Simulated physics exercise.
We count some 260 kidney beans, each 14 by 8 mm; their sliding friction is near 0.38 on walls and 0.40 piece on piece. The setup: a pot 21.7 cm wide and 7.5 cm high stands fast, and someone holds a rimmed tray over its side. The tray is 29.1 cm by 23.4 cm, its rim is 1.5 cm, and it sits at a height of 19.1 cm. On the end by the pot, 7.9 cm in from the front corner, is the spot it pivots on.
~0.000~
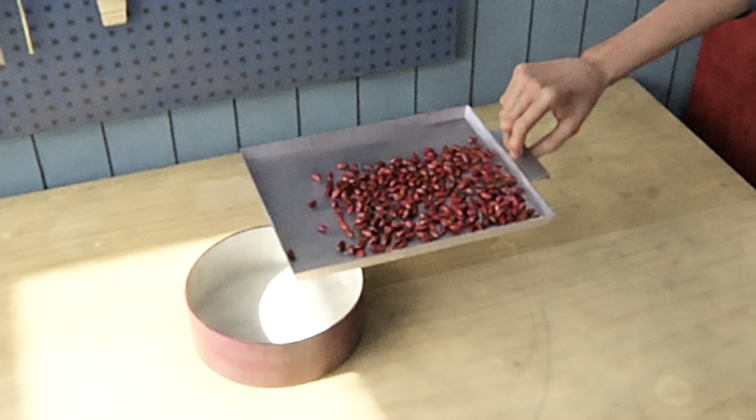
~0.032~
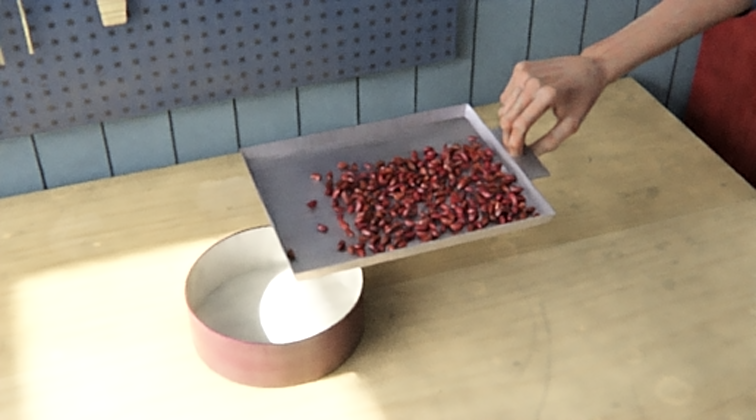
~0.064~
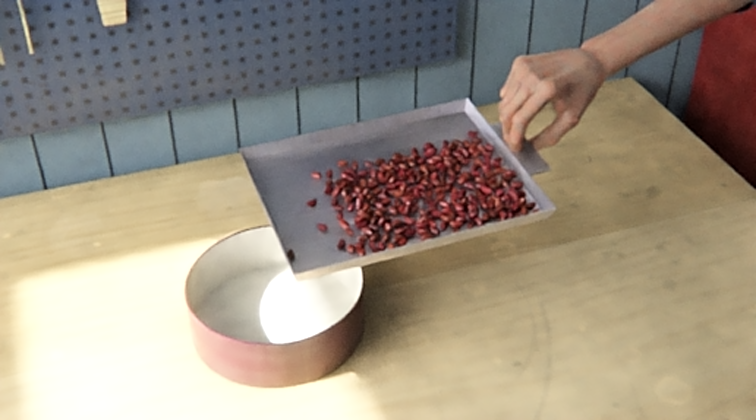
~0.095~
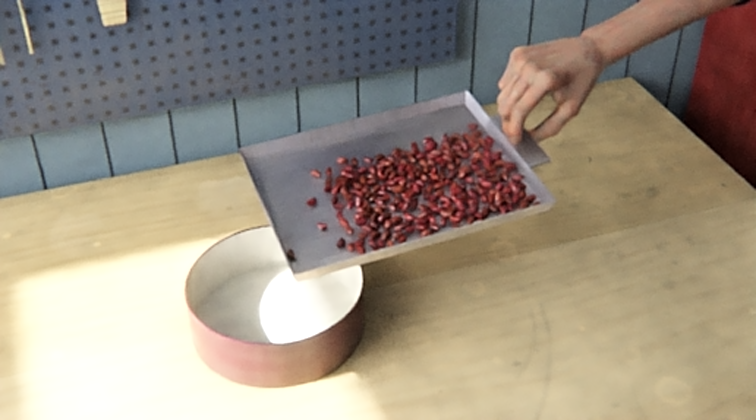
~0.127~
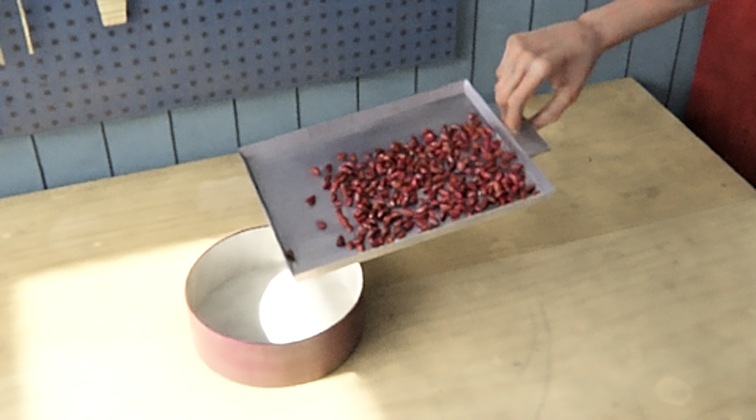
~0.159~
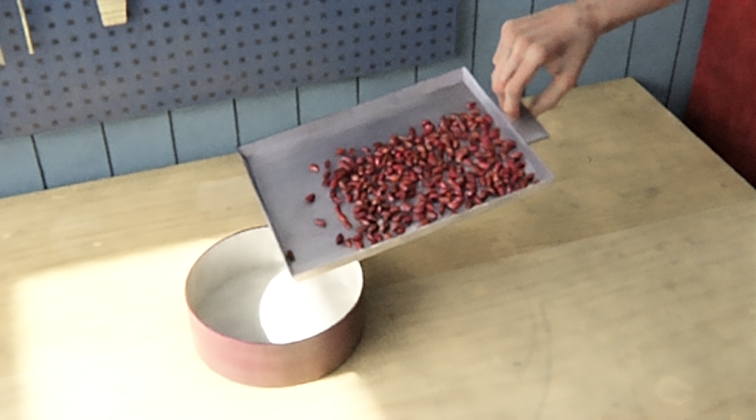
A hand held a metal tray of red beans with one end over a round pot on a wooden table, then gradually raised the right end, tilting the tray slightly toward the pot.
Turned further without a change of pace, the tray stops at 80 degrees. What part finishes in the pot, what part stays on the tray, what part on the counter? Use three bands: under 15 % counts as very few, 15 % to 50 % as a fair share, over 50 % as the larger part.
Pot: A fair share; left on the tray: Very few; counter: The larger part.
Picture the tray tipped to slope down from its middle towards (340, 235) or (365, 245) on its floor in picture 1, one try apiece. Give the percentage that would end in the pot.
Near 5 and 0 per cent, in that order.
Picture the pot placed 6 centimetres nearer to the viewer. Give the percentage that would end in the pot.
In that setup it would come to near 50 per cent.
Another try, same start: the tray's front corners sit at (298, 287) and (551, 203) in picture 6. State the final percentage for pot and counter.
Split: Pot = 0, counter = 100.
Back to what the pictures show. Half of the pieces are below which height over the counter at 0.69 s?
Around 20 cm up.
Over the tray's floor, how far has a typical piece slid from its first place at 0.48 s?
About 5 cm.
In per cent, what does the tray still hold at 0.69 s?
Around 65 percent.
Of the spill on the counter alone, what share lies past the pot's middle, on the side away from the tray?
Estimate: Roughly 100 per cent of the pieces.
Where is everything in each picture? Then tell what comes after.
The first frame shows tray tilt 0 degrees, front corners at (297, 270) and (549, 213); middle of the pieces at (422, 198); pot at (274, 280).
The second frame shows tray tilt 0 degrees, front corners at (297, 270) and (549, 211); middle of the pieces at (422, 197).
The third frame shows tray tilt 2 degrees, front corners at (296, 271) and (549, 206); middle of the pieces at (421, 194).
The fourth frame shows tray tilt 4 degrees, front corners at (296, 271) and (549, 199), lowest corner left front; middle of the pieces at (421, 189).
The fifth frame shows tray tilt 7 degrees, front corners at (295, 272) and (549, 188), lowest corner left front; middle of the pieces at (420, 183).
The sixth frame shows tray tilt 11 degrees, front corners at (294, 272) and (548, 177), lowest corner left front; middle of the pieces at (419, 176); pot at (274, 280). The tray's pace is about 110 degrees a second.
After 0.48 s, tilt 45 degrees; the tray holds 100 %, the pot 0 %.
Then, at 0.69 s, tilt 68 degrees; the tray holds 65 %, the pot 0 %.
Then, at 1.01 s, tilt 80 degrees; the tray holds 5 %, the pot 25 %.
In the end, at 2.2 s, pot 30 %, tray 0 %, counter 70 %.
